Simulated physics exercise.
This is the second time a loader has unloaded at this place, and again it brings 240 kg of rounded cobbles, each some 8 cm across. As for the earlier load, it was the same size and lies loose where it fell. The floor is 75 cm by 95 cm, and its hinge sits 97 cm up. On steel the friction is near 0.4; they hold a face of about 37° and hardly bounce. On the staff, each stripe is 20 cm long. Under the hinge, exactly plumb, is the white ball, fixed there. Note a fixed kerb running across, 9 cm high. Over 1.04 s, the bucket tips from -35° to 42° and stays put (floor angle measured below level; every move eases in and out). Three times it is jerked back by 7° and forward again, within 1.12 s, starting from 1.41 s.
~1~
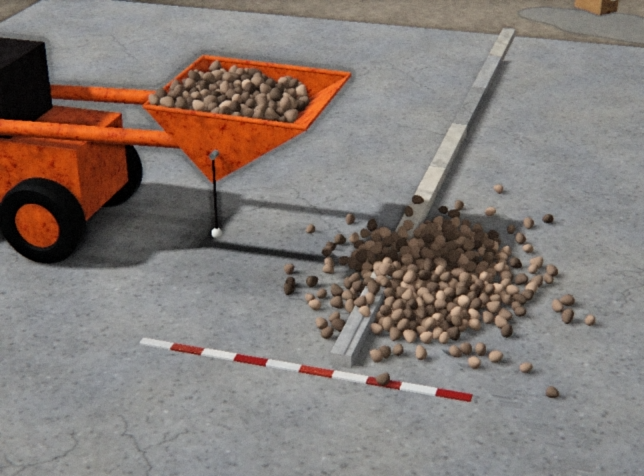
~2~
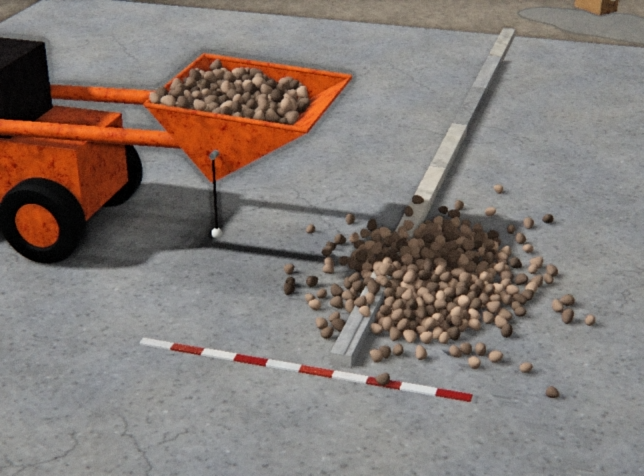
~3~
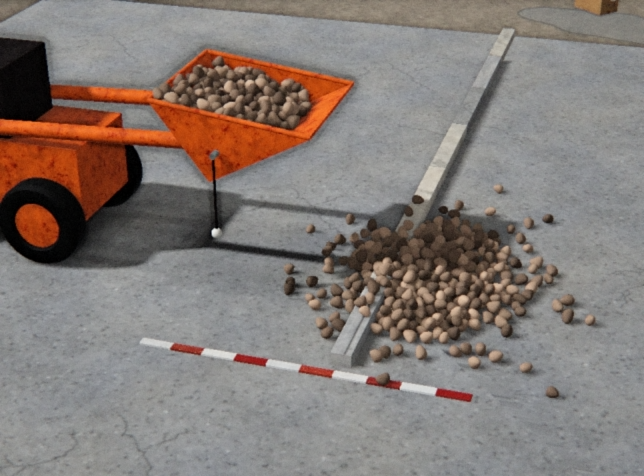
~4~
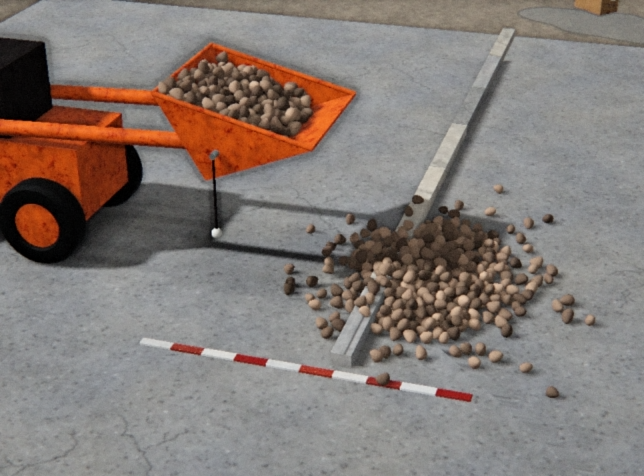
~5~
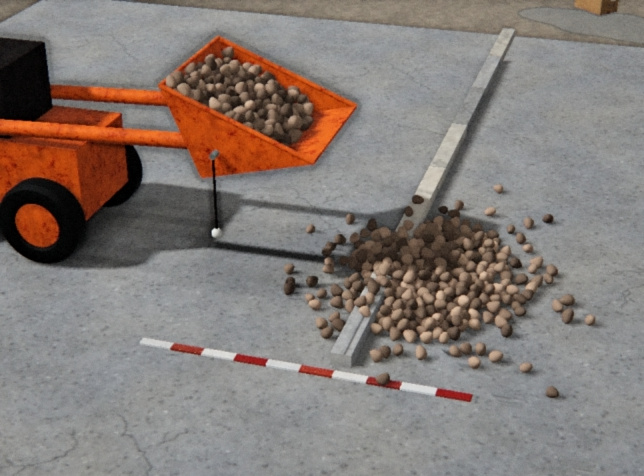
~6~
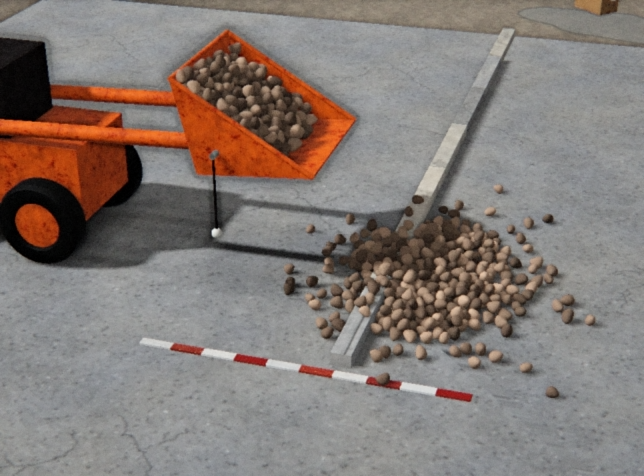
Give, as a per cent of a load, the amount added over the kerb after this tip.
Close to 5 parts in a hundred.
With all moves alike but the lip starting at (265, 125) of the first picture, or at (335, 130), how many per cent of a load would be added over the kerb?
Case one about 0 %, case two about 25 %.
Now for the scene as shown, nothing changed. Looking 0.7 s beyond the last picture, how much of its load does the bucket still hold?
About 45 per cent is held.
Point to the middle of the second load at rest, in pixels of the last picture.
Their middle rests near (345, 256).
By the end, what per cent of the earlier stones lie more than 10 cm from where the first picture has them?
Near 0 per cent, I reckon.
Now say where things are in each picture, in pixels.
The first picture shows lip at (307, 128), floor tilted -35°, highest stones at (236, 80). The earlier load is highest near (408, 254), 19 cm above ground level, 20 % on this side of the kerb, 80 % over the kerb.
In the second picture, the bucket is at -33°, its lip at (308, 131); the top of the load is at (237, 80).
The third picture shows lip at (310, 138), floor tilted -29°, highest stones at (218, 77).
In the fourth picture, the bucket is at -23°, its lip at (313, 149); the top of the load is at (217, 72).
In the fifth picture, the bucket is at -14°, its lip at (314, 163); the top of the load is at (220, 68).
The sixth picture shows lip at (313, 178), floor tilted -5°, highest stones at (225, 63).
Then, 0.3 s after the last picture the floor is at 30°; in per cent of one load, 99 in the bucket, 21 on this side of the kerb, 80 over the kerb; the foremost stones are at (558, 317).
Then, 0.7 s after the last picture the floor is at 42°; in per cent of one load, 45 in the bucket, 75 on this side of the kerb, 80 over the kerb; the foremost stones are at (558, 317).
Then, 2.5 s after the last picture the floor is at 42°; in per cent of one load, 0 in the bucket, 115 on this side of the kerb, 85 over the kerb; the foremost stones are at (558, 317).
Then, 5.0 s after the last picture the floor is at 42°; in per cent of one load, 0 in the bucket, 115 on this side of the kerb, 85 over the kerb; the foremost stones are at (558, 317). Net gain over the kerb, 5.
